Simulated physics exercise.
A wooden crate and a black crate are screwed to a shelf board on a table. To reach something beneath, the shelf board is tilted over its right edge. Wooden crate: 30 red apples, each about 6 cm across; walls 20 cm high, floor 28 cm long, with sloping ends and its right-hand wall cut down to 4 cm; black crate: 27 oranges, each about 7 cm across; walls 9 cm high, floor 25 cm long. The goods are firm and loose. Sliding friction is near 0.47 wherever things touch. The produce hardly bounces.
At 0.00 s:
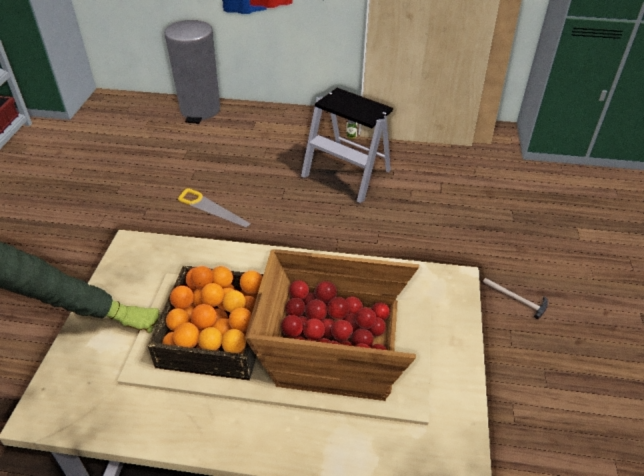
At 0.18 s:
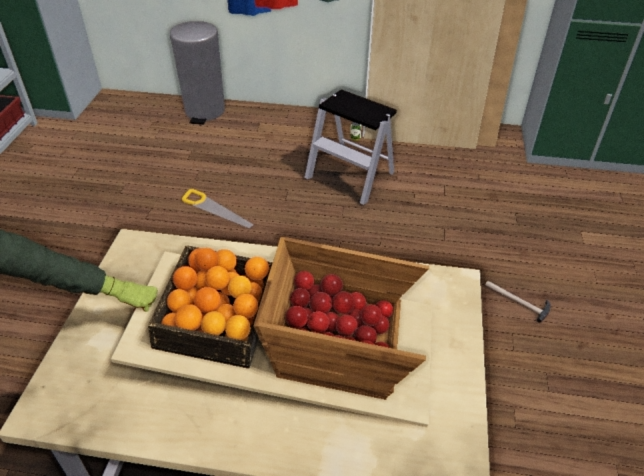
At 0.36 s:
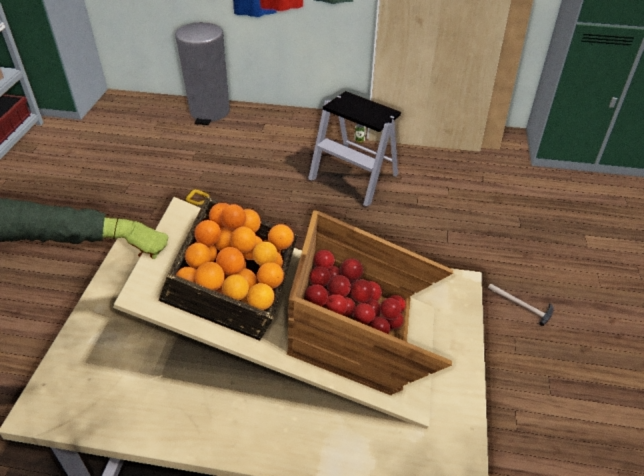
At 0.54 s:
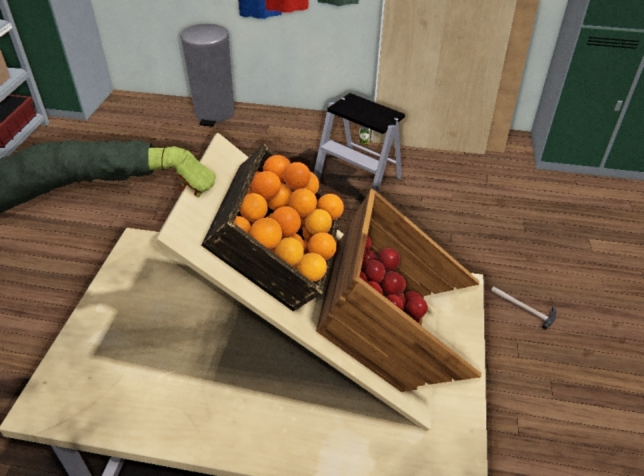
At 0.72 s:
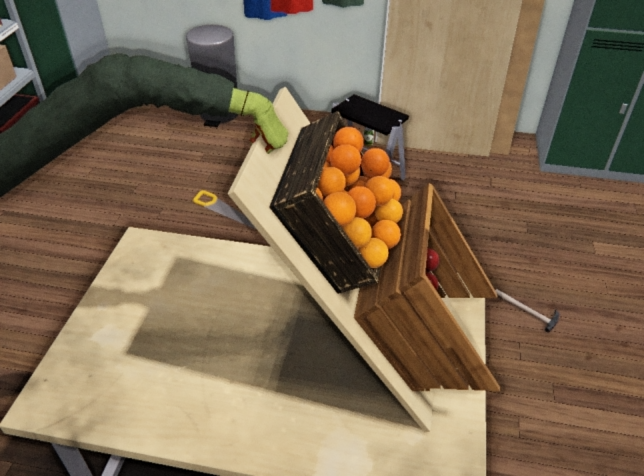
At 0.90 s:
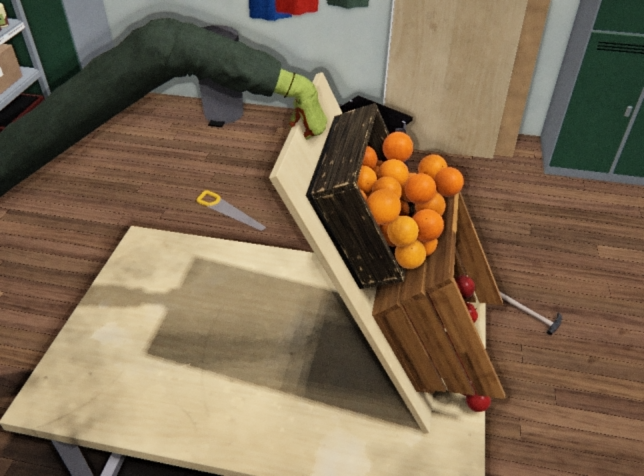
A green-gloved arm lifting the left end of a board, tilting crates of oranges and red apples rightward as some apples tumble out.
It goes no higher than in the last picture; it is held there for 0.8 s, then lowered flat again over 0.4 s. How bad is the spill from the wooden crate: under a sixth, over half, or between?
It sheds more than half of them.
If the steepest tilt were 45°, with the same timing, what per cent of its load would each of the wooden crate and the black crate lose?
In that case wooden crate 30, black crate 20 per cent.
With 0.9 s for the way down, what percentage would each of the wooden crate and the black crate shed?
Then wooden crate 60, black crate 10 per cent.
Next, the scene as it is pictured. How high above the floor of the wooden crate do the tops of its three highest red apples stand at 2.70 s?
Some 7 cm.
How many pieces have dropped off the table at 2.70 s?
Roughly 16.
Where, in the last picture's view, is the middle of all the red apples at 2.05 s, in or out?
Near (457, 367).
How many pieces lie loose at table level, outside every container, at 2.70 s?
Roughly 16.
After 1.19 s, tilt 64°; the wooden crate is down by 12 of 30 and the black crate is down by 5 of 27.
After 1.55 s, tilt 64°; the wooden crate is down by 17 of 30 and the black crate is down by 5 of 27.
After 2.05 s, tilt 3°; the wooden crate is down by 19 of 30 and the black crate is down by 15 of 27.
Final count (at 2.70 s), the wooden crate is down by 20 of 30 and the black crate is down by 16 of 27. Asked share, 20 of 30, 67 per cent.
